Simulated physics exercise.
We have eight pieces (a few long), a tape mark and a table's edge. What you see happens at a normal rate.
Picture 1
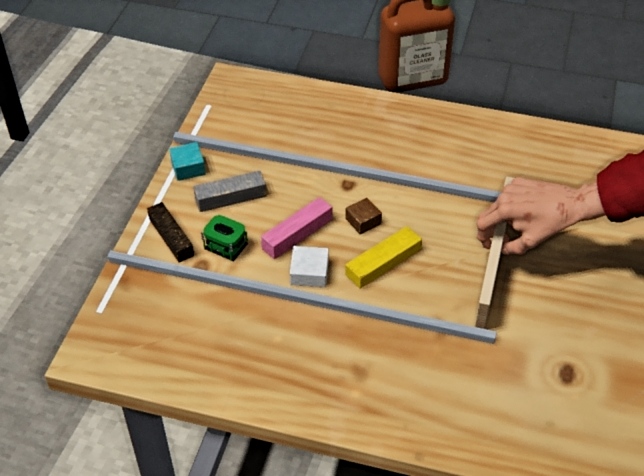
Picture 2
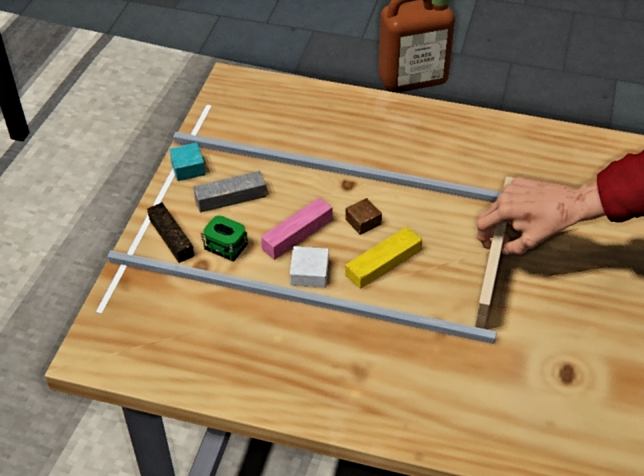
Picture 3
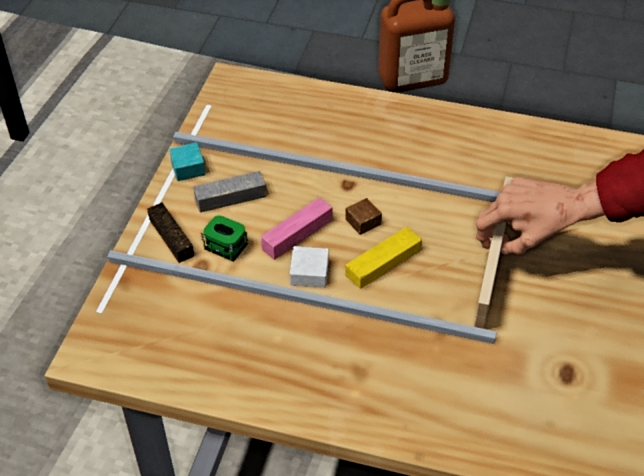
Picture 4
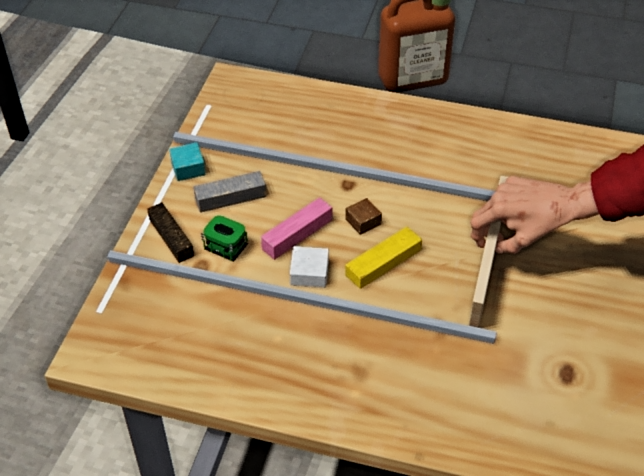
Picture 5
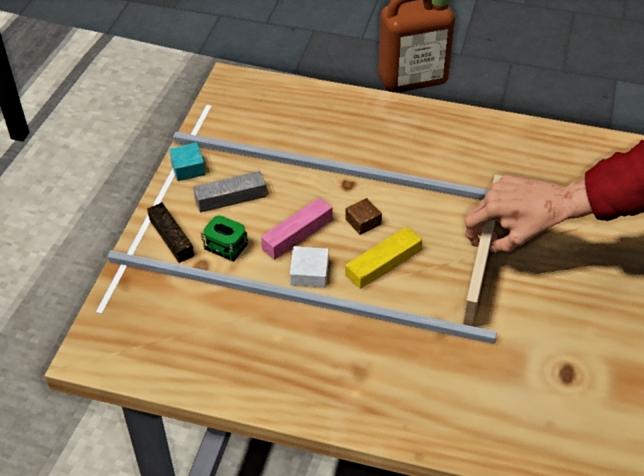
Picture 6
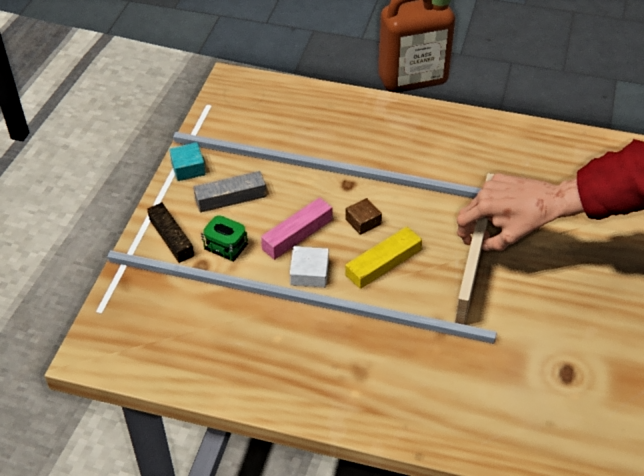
To begin with, a hand in a red sleeve holds a wooden board upright across two grey rails on a table, with eight small pieces lying between it and a white tape line. The hand then slides the board slightly left, while the pieces, including the yellow and pink bars, stay still.
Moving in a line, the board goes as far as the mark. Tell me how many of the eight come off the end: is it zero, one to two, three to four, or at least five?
It is at least five.
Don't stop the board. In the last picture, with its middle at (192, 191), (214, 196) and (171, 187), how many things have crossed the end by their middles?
Counts per position: 4 / 2 / 6.
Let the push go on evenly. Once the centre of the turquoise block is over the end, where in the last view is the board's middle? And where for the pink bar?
The middle is at (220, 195) when it's the turquoise block, and at (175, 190) when it's the pink bar.
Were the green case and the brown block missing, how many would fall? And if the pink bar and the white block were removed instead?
Counts - first: 5, second: 3.
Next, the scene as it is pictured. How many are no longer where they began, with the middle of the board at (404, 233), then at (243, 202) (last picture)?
In order, the tallies are 1 and 8.
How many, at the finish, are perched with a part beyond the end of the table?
You'd get 2.
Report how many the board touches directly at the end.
That comes to 2.
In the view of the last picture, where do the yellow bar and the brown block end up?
Taking them in turn, first comes (136, 212), then (160, 168).
A little later, none off yet; turquoise block at rest near (187, 162); black bar at rest near (170, 232); grey bar at rest near (230, 192).
When it is over, the number that fall off is five or more; down, white block, pink bar, green case, grey bar, black bar and turquoise block.
